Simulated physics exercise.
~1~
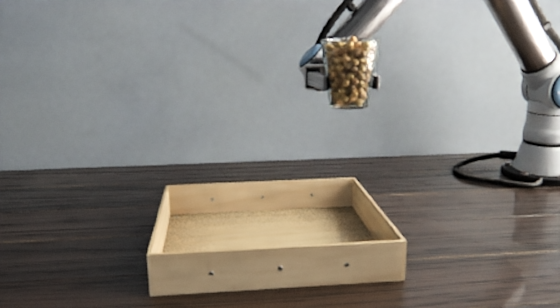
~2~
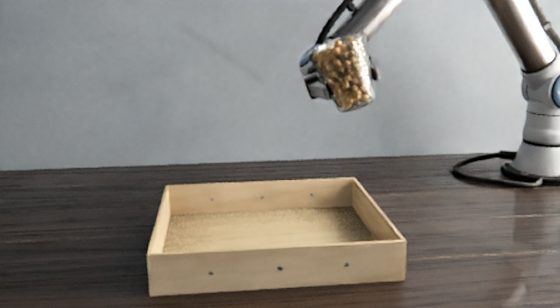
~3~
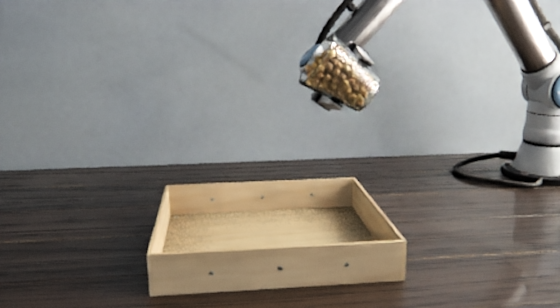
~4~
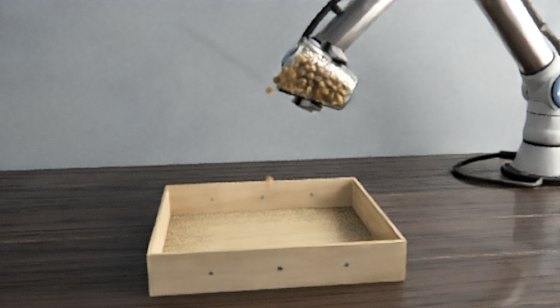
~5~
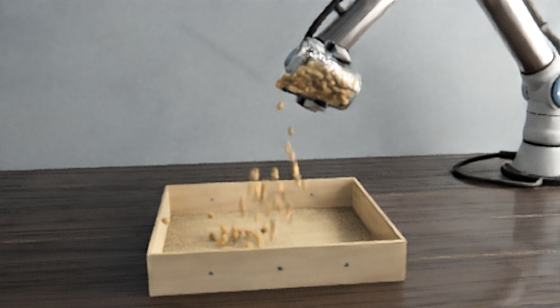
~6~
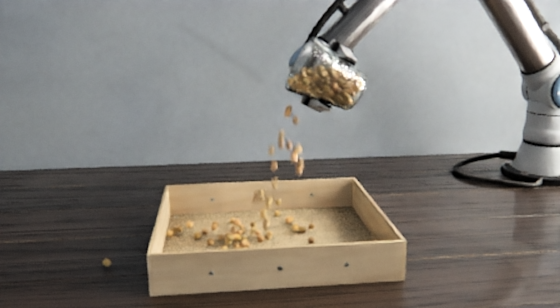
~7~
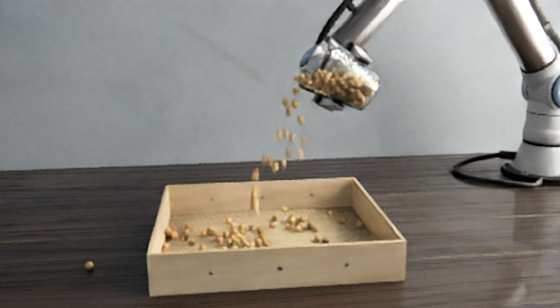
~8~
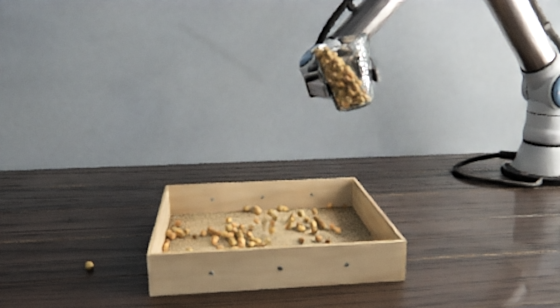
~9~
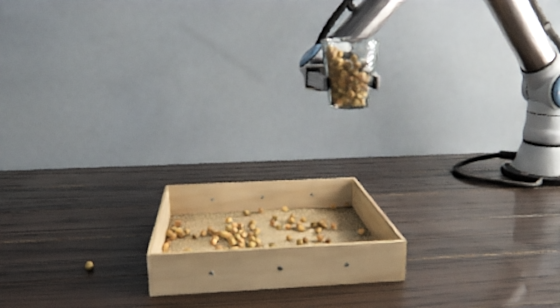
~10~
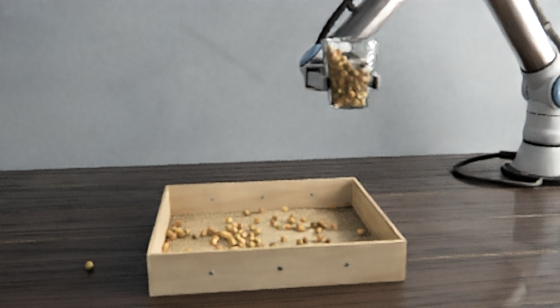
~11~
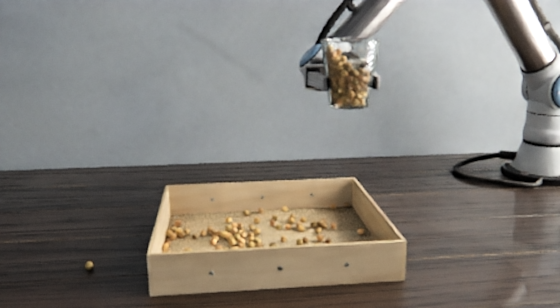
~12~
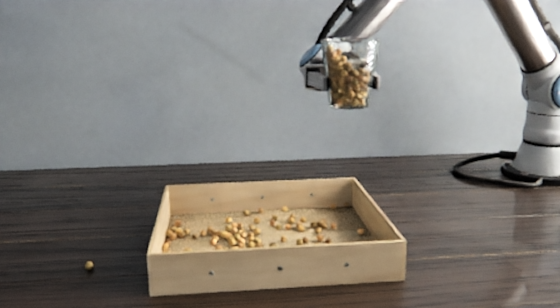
A silvery robot arm reaches in from the upper right, gripping a clear beaker of tan chickpeas above a shallow, pale wooden tray on a dark wood table, seen from the front and slightly above against a grey wall. The arm tips the beaker to the left until it lies nearly on its side. A few chickpeas drop first, then a stream falls and scatters across the tray, while one lands on the table to the left. The arm turns the beaker upright again and holds still, with many chickpeas inside it and others spread over the tray floor.
